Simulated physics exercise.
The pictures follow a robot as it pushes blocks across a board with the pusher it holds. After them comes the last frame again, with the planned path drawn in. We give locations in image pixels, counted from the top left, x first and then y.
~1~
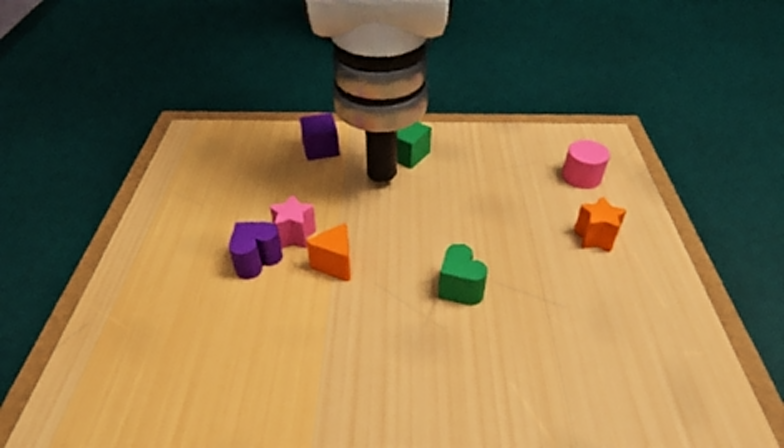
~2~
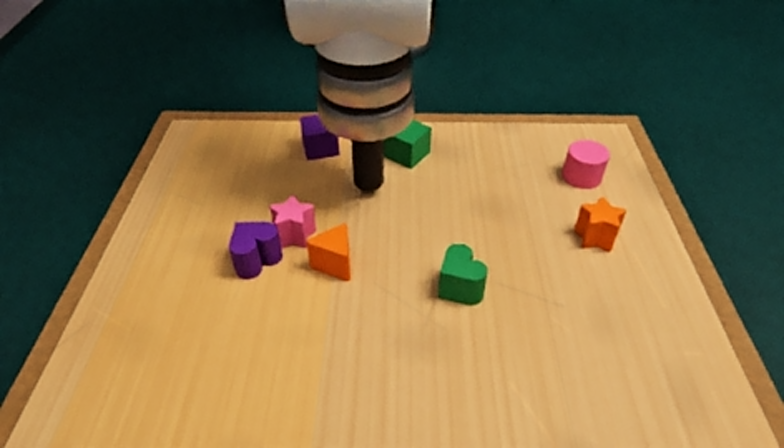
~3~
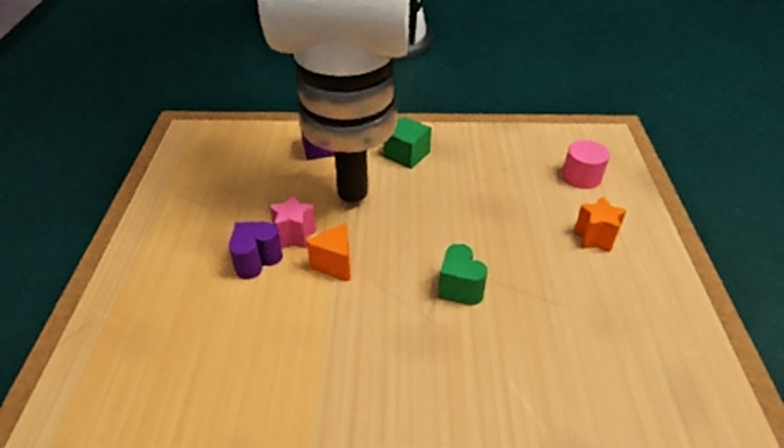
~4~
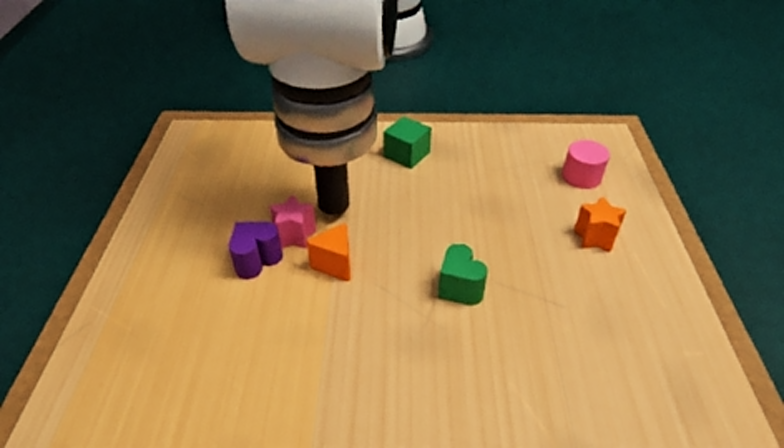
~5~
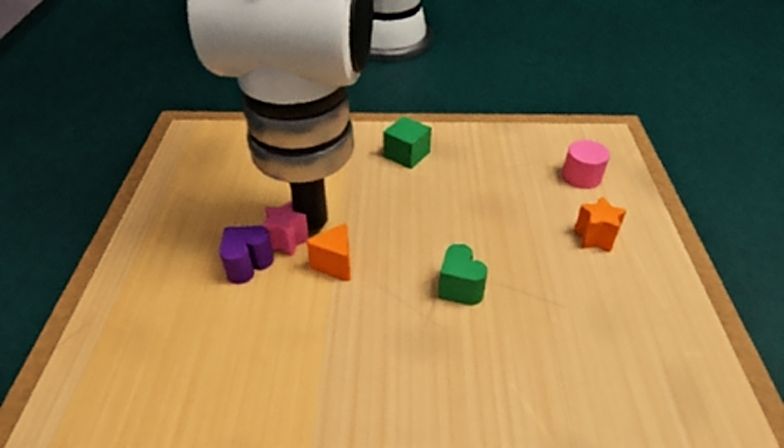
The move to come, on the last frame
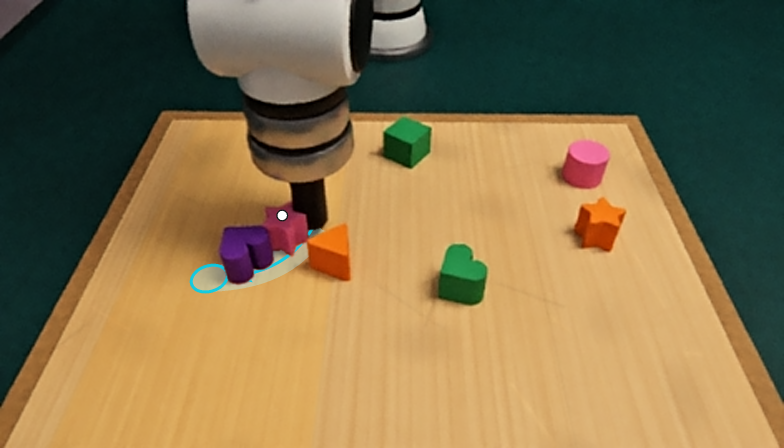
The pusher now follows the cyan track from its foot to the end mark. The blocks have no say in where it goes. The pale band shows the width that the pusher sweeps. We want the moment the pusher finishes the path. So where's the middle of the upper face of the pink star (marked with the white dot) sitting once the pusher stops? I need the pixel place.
My estimate: (166, 252).
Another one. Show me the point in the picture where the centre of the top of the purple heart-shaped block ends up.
I think it will end close to (122, 275).
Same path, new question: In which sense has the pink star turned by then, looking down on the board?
Clockwise, looking down.
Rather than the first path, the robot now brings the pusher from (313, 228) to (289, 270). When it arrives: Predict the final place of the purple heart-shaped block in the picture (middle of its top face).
It will end up at (209, 251).
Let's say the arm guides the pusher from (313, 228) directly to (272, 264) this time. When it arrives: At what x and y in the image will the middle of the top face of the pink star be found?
Its top middle will sit at (232, 241).
The line goes from (313, 228) through (291, 254) and (254, 272) to (209, 278); the dot is on the pink star.
What follows on the original path. One third of the way, pusher at (289, 246); purple heart-shaped block at (214, 252), turned 15° anticlockwise; pink star at (252, 231), turned 35° clockwise.
Two thirds of the way, pusher at (251, 265); purple heart-shaped block at (169, 266); pink star at (212, 247), turned 40° clockwise.
At the end, pusher at (207, 270); purple heart-shaped block at (122, 275), turned 15° anticlockwise; pink star at (166, 252), turned 40° clockwise; orange triangular piece unmoved.
